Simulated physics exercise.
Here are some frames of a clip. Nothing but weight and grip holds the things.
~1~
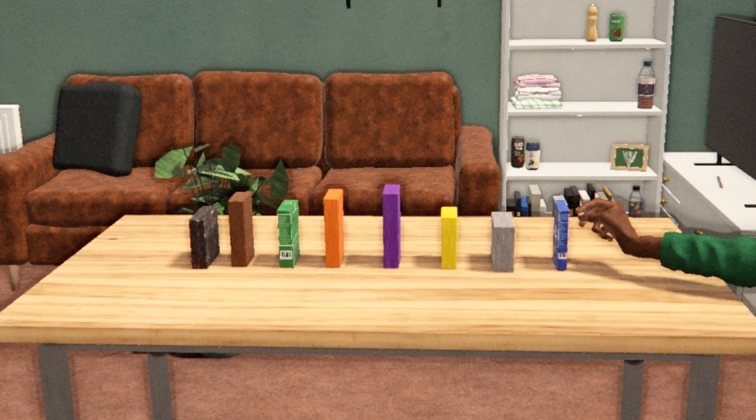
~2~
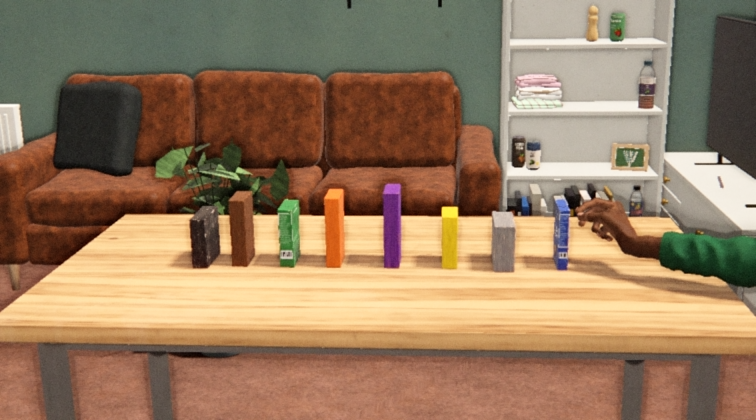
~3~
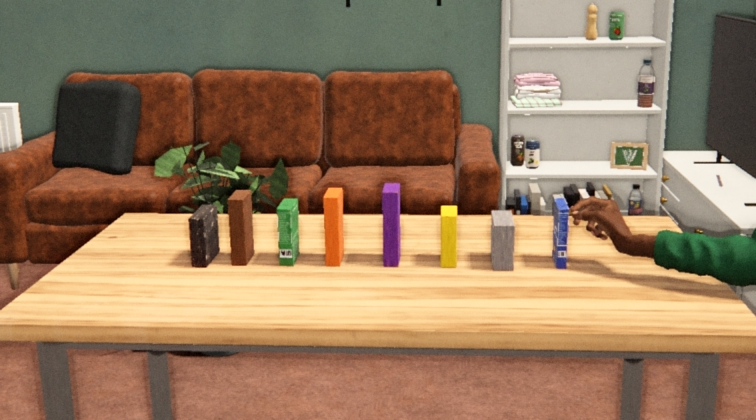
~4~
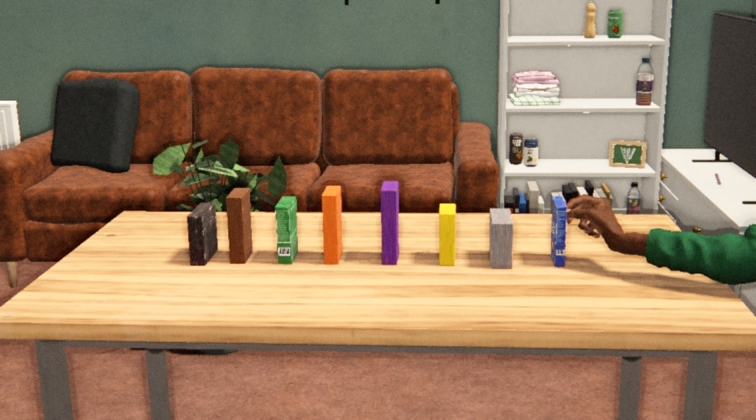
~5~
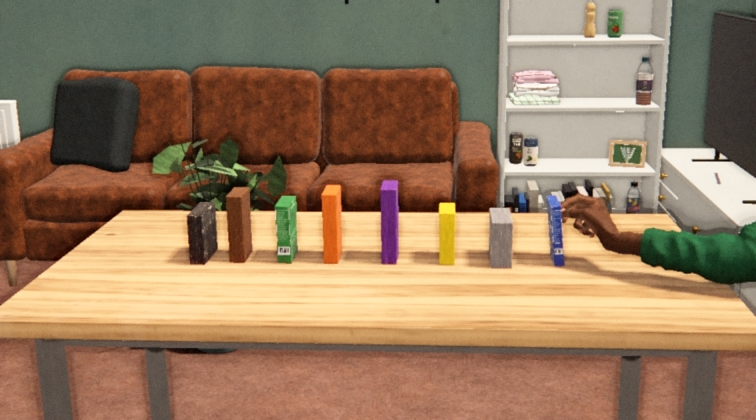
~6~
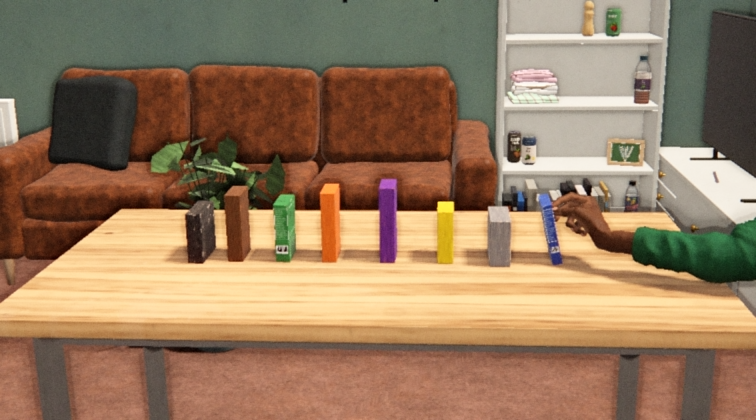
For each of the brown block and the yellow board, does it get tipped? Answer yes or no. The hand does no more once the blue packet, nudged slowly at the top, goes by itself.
Brown block - no; yellow board - no.
Then, 0.10 s after the last picture, blue packet 22° over.
Then, 0.20 s after the last picture, blue packet 43° over.
Then, 0.50 s after the last picture, blue packet 44° over.
At rest, all 6 in place. Seen from the same camera at the end, brown block near (238, 224), yellow board near (445, 233).
